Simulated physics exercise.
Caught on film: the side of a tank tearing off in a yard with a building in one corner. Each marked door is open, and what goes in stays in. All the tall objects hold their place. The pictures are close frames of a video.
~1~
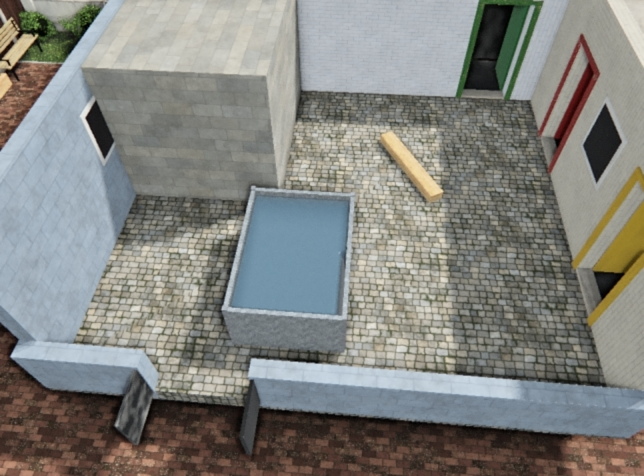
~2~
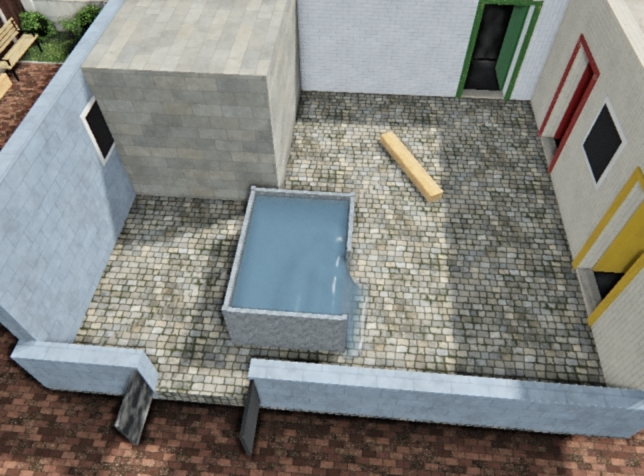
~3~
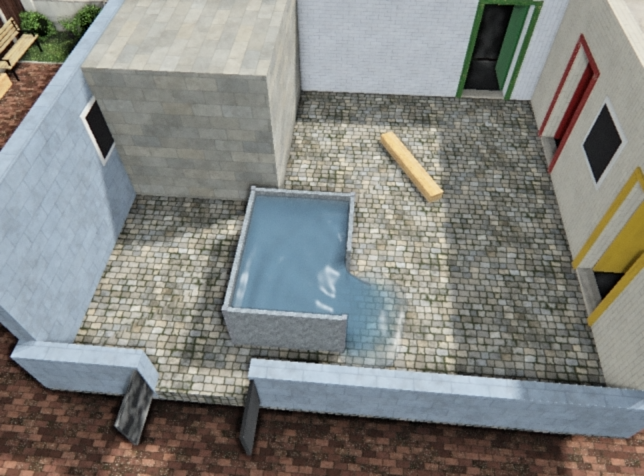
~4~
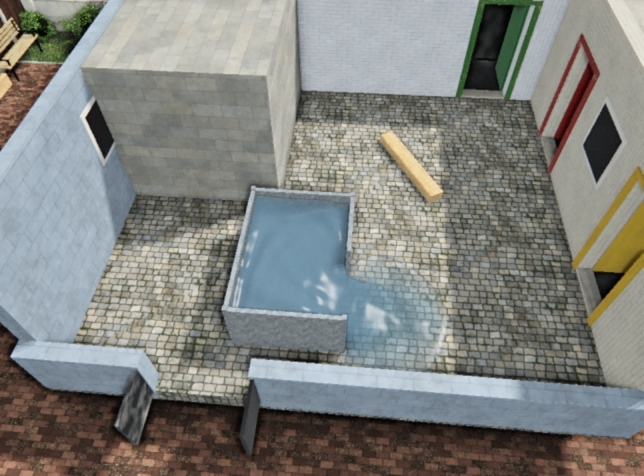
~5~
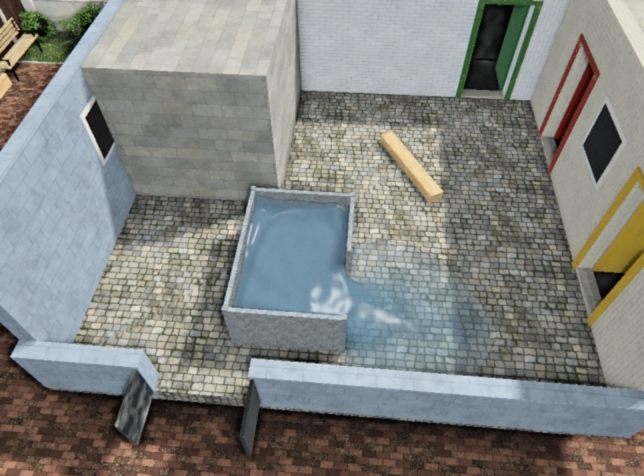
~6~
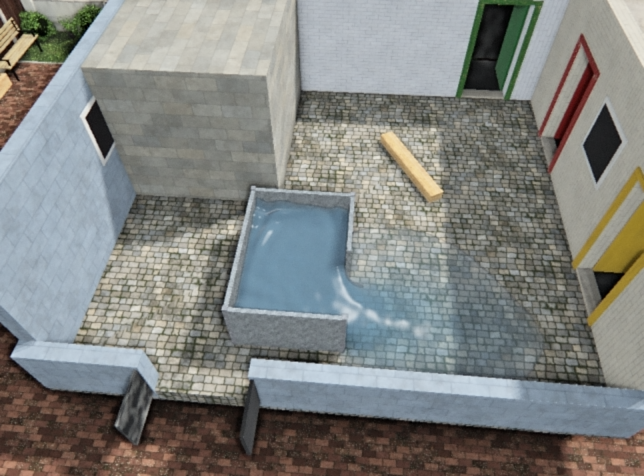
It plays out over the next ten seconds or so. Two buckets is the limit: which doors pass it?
In the end: The red door holds within the limit; the yellow door floods; the green door floods.
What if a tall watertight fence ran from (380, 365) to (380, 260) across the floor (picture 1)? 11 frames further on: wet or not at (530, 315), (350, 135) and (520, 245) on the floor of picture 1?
As listed: Wet, flooded, no water.
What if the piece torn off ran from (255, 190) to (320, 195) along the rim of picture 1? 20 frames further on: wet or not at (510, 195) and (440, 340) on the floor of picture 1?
As listed: Not flooded, not flooded.
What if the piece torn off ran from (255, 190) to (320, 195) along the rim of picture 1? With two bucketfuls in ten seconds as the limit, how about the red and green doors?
In short: The red one goes over; the green one goes over.
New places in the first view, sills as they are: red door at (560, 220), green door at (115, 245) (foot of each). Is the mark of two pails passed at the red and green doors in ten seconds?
Then: Red door lets more in; green door lets less in.
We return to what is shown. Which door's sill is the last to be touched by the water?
That is the one in green.
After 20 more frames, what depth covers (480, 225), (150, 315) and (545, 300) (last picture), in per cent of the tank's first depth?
In that order: 4, 0 and 25 per cent.
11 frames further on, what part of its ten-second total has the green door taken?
I make it 0 per cent.
A moment on, water covers 30 % of the floor; the red door not reached, the yellow door over two buckets in, the green door not reached.
Next, water covers 30 % of the floor; the red door not reached, the yellow door far over two buckets in, the green door not reached.
Then, water covers 45 % of the floor; the red door wet at the sill, nothing in, the yellow door far over two buckets in, the green door not reached.
Later, water covers 65 % of the floor; the red door under two buckets in, the yellow door far over two buckets in, the green door far over two buckets in.
In the end, water covers 85 % of the floor; the red door under two buckets in, the yellow door far over two buckets in, the green door far over two buckets in.
